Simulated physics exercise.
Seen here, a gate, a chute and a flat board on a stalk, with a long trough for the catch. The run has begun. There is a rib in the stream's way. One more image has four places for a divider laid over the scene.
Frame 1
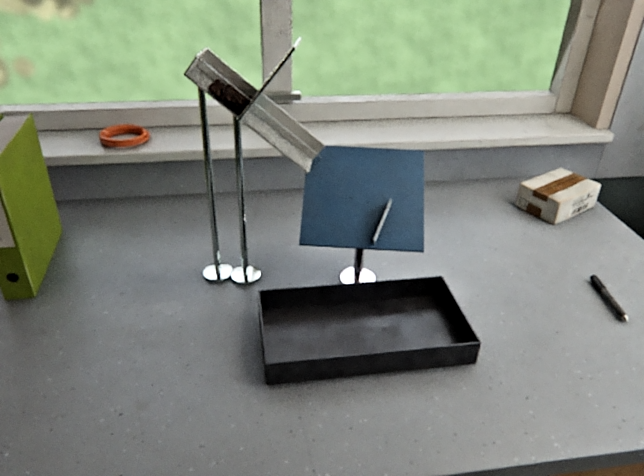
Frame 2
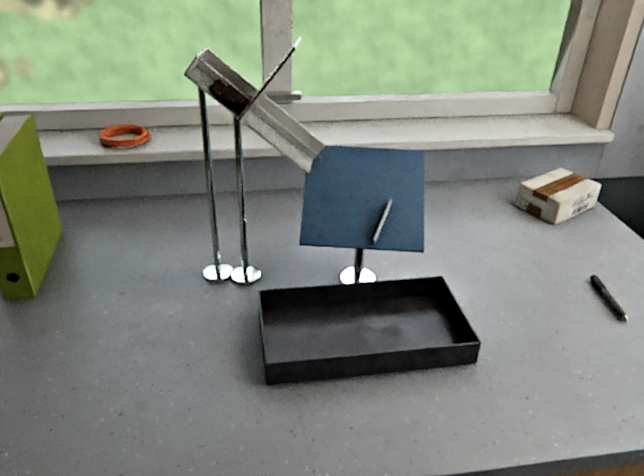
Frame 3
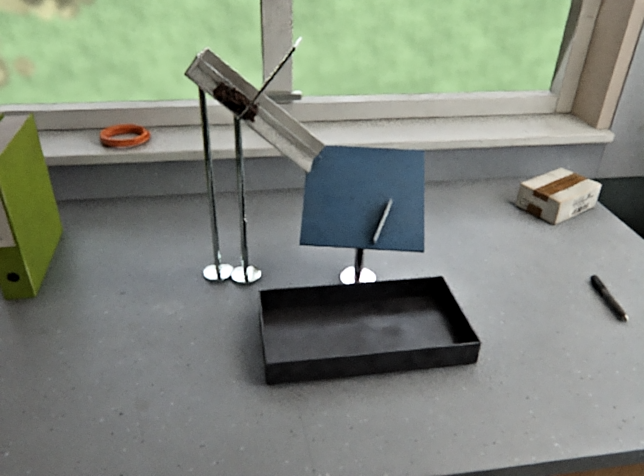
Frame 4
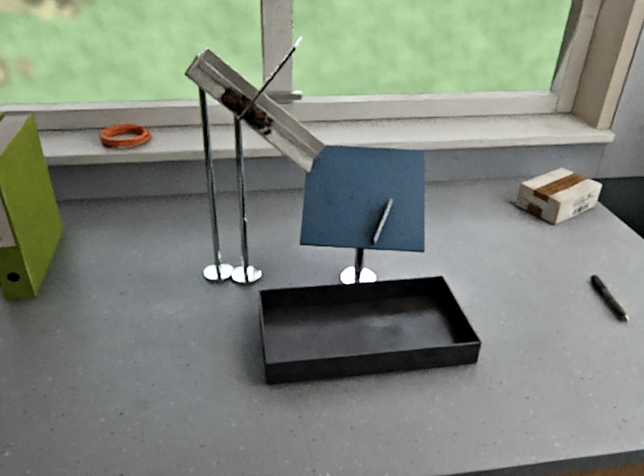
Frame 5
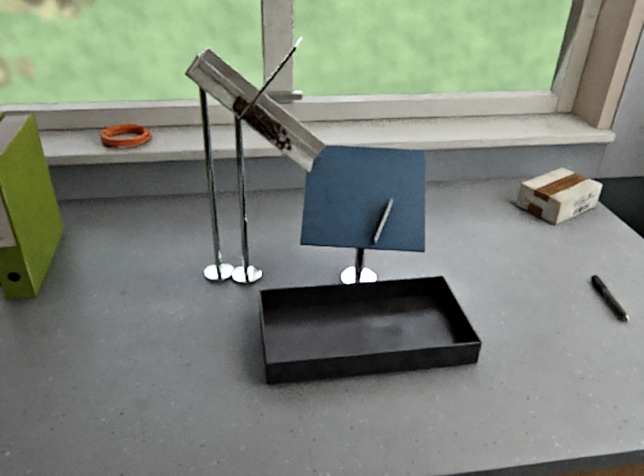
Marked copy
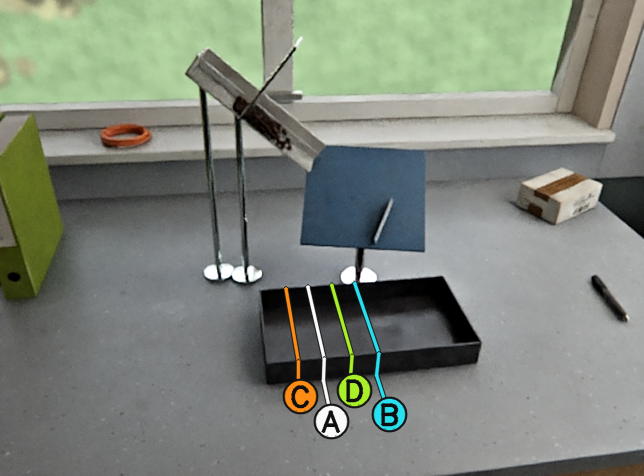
In the video, a cluster of small dark brown pieces slides down a sloping metal chute toward the lower right, above a tilted blue board with a thin rib and an empty black trough on a grey tabletop.
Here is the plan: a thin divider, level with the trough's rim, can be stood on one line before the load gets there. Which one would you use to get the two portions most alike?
It is B.
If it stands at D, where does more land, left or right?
Right.
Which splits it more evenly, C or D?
The answer is D.
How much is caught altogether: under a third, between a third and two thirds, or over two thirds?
About that: Over two thirds.
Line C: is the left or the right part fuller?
More lands on the right.
On the marked copy, line A crosses the front rim at (324, 357); line B crosses the front rim at (378, 352); line C crosses the front rim at (298, 360); line D crosses the front rim at (351, 355).
If A is chosen, of what is caught, none on the left of the divider, all on the right.
If B is chosen, of what is caught, about two thirds on the left of the divider, about a third on the right.
If C is chosen, of what is caught, none on the left of the divider, all on the right.
If D is chosen, of what is caught, a small part on the left of the divider, most on the right.
